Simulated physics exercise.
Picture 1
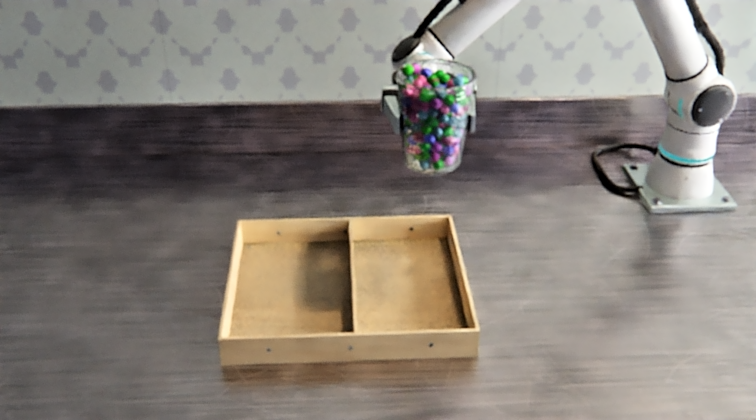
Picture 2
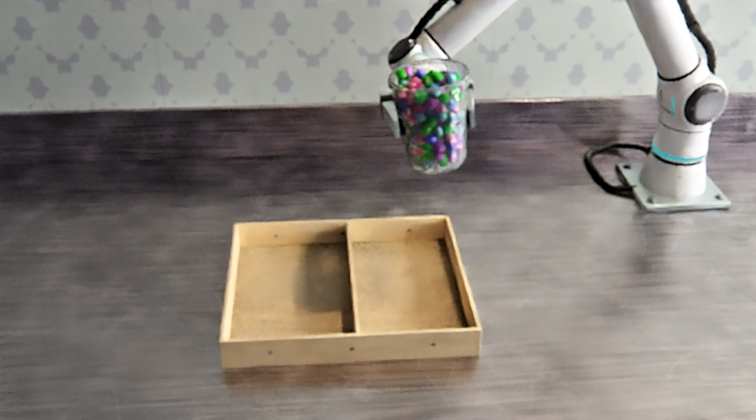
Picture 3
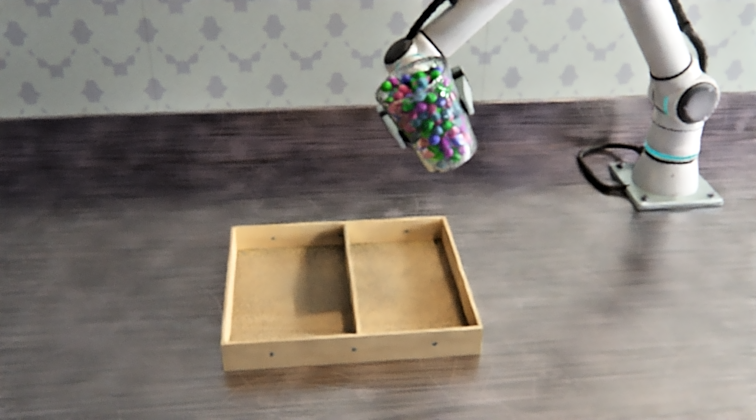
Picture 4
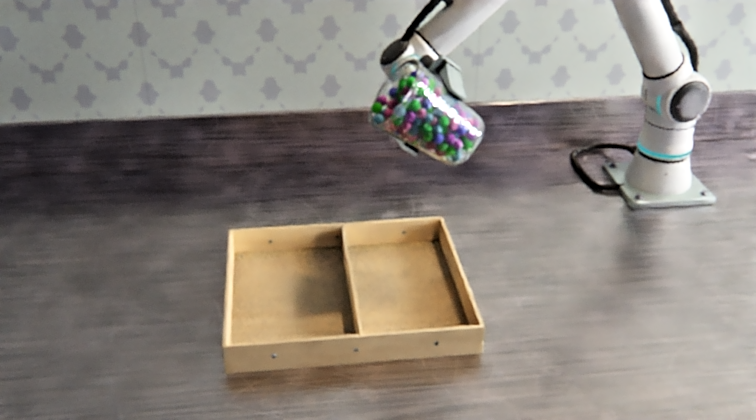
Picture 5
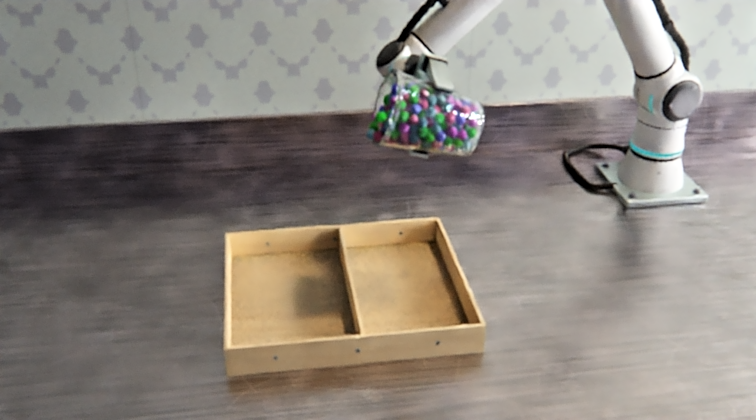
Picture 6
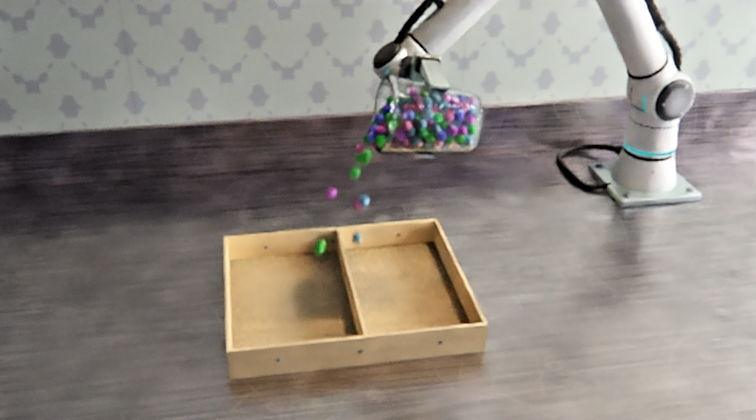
A dark, wood-grained tabletop stands before a pale patterned wall, seen from slightly above by a camera that drifts a little. A white robot arm, based at the right, grips a clear beaker of green, purple, pink and blue sweets above a light wooden tray split by one divider. The arm tilts the beaker leftward until it lies nearly sideways, and a few sweets drop from its mouth toward the tray.
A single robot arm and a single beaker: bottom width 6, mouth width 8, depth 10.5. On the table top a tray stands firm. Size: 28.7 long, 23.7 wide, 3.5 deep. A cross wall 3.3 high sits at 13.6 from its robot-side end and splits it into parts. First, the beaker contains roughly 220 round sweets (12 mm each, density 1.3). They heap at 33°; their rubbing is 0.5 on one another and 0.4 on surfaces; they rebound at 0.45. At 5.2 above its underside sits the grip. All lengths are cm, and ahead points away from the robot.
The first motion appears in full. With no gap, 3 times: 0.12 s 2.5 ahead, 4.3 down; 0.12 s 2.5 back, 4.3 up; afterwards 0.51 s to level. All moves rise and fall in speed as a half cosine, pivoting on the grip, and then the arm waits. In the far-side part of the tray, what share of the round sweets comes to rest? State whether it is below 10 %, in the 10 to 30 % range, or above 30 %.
It is above 30 %.
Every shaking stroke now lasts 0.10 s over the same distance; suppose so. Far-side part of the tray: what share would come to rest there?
That gives about 45 percent.
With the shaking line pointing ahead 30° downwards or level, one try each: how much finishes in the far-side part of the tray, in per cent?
Estimates, in order: 60 % then 70 %.
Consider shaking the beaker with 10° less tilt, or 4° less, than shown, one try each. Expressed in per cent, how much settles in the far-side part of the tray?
Estimates: 20 % then 35 %.
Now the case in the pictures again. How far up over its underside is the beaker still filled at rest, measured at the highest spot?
Top of the fill: Near 9.0 cm.
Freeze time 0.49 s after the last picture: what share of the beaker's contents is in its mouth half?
Some 45 percent is in that half.
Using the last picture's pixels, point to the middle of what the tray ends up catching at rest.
I'd point to somewhere near (292, 302).
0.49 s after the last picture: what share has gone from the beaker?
Share gone by then: Close to 30 %.
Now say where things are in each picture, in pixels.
The first frame shows beaker middle at (434, 120), level; upper third of the load around (435, 91), from x 405 to 465, top at y 70; 215 in the beaker.
The second frame shows beaker middle at (433, 119), tilted 8° forward; upper third of the load around (433, 91), from x 400 to 460, top at y 70.
The third frame shows beaker middle at (432, 119), tilted 28° forward; upper third of the load around (424, 93), from x 385 to 470, top at y 70.
The fourth frame shows beaker middle at (431, 119), tilted 52° forward; upper third of the load around (420, 98), from x 375 to 475, top at y 75.
The fifth frame shows beaker middle at (430, 118), tilted 72° forward; upper third of the load around (419, 104), from x 370 to 475, top at y 85.
The sixth frame shows beaker middle at (429, 119), tilted 80° forward; upper third of the load around (426, 108), from x 320 to 470, top at y 90; 205 in the beaker, 10 in flight or on a rim.
Then, 0.49 s after the last picture, tilted 80° forward, highest piece 26 above the table; 151 in the beaker, 43 in the far-side part, 2 in the robot-side part, 19 in flight or on a rim.
Then, 0.98 s after the last picture, tilted 38° forward, highest piece 27 above the table; 125 in the beaker, 78 in the far-side part, 7 in the robot-side part, 1 on the table or floor, 4 in flight or on a rim.
Then, 1.43 s after the last picture, level, highest piece 29 above the table; 125 in the beaker, 82 in the far-side part, 7 in the robot-side part, 1 on the table or floor.
Then, 2.48 s after the last picture, level, highest piece 29 above the table; 125 in the beaker, 82 in the far-side part, 7 in the robot-side part, 1 on the table or floor.
Final count, 125 in the beaker, 82 in the far-side part, 7 in the robot-side part, 1 on the table or floor. That is 38 % in the far-side part of the tray.
